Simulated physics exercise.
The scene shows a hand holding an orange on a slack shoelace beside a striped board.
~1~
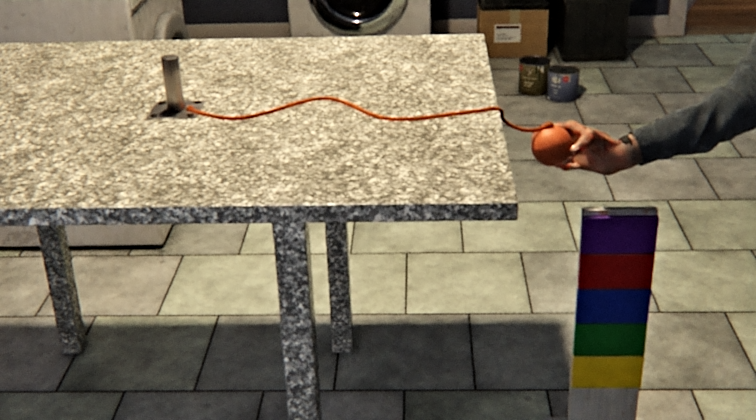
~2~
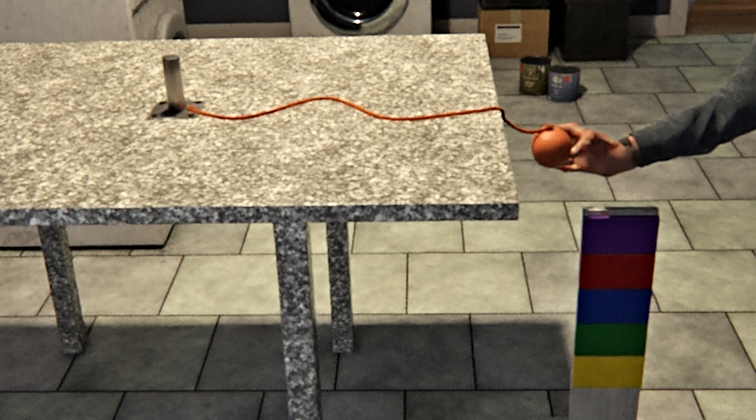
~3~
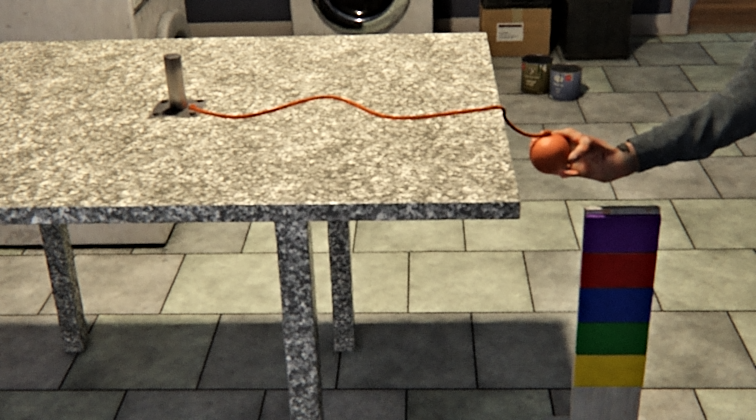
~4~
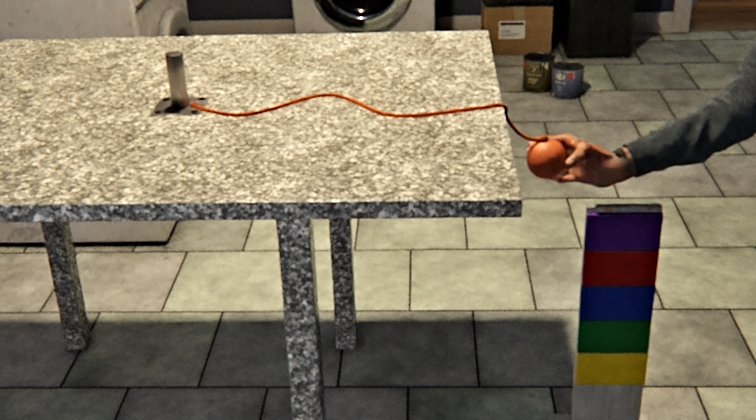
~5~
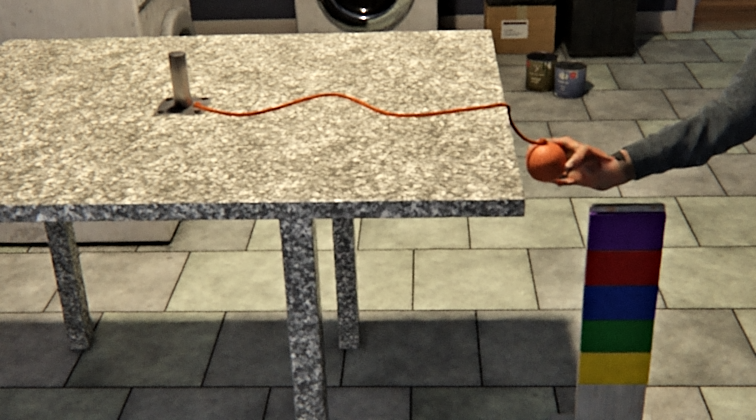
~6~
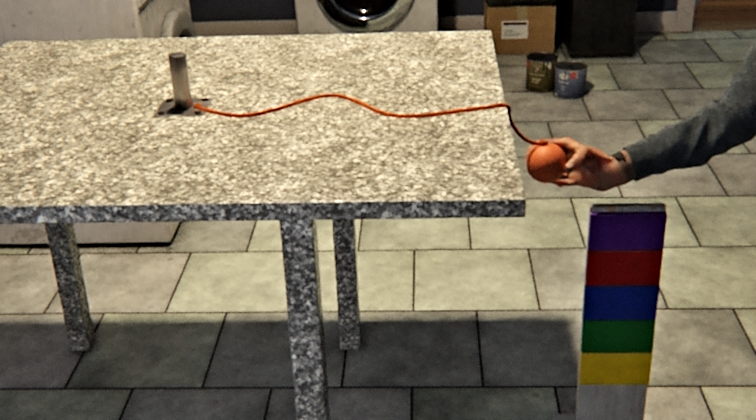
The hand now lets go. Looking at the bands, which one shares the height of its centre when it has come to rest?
The purple one shares that height.
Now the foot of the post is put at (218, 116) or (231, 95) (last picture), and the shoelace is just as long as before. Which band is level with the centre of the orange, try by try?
Try by try: Red; red.
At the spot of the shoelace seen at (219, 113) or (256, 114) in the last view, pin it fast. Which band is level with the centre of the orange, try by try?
In order: Purple; purple.
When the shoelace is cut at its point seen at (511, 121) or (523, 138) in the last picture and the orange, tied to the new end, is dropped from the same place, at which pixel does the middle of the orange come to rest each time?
The first cut gives (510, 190) and the second gives (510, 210).
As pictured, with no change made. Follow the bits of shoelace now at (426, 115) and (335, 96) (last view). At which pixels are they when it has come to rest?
The first finishes about (477, 106) and the second about (358, 106).
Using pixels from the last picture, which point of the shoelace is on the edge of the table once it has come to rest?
About (453, 112).
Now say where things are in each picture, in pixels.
The first frame shows orange (552, 146); purple (620, 236); red (616, 272); blue (613, 307); green (610, 341); yellow (608, 373).
The second frame shows orange (552, 148); shoelace through (218, 117) (287, 107) (349, 104) (405, 119) (480, 111).
The third frame shows orange (550, 154).
The fourth frame shows orange (546, 159); shoelace through (221, 113) (290, 103) (352, 100) (408, 116) (484, 107).
The fifth frame shows orange (546, 162).
The sixth frame shows orange (546, 163); shoelace through (224, 114) (293, 104) (355, 101) (412, 116) (487, 107).
A little later, orange near (474, 222); level with purple.
Next, orange near (496, 233); level with purple.
When it is over, orange near (498, 234); level with purple. Its middle rests at the purple band.
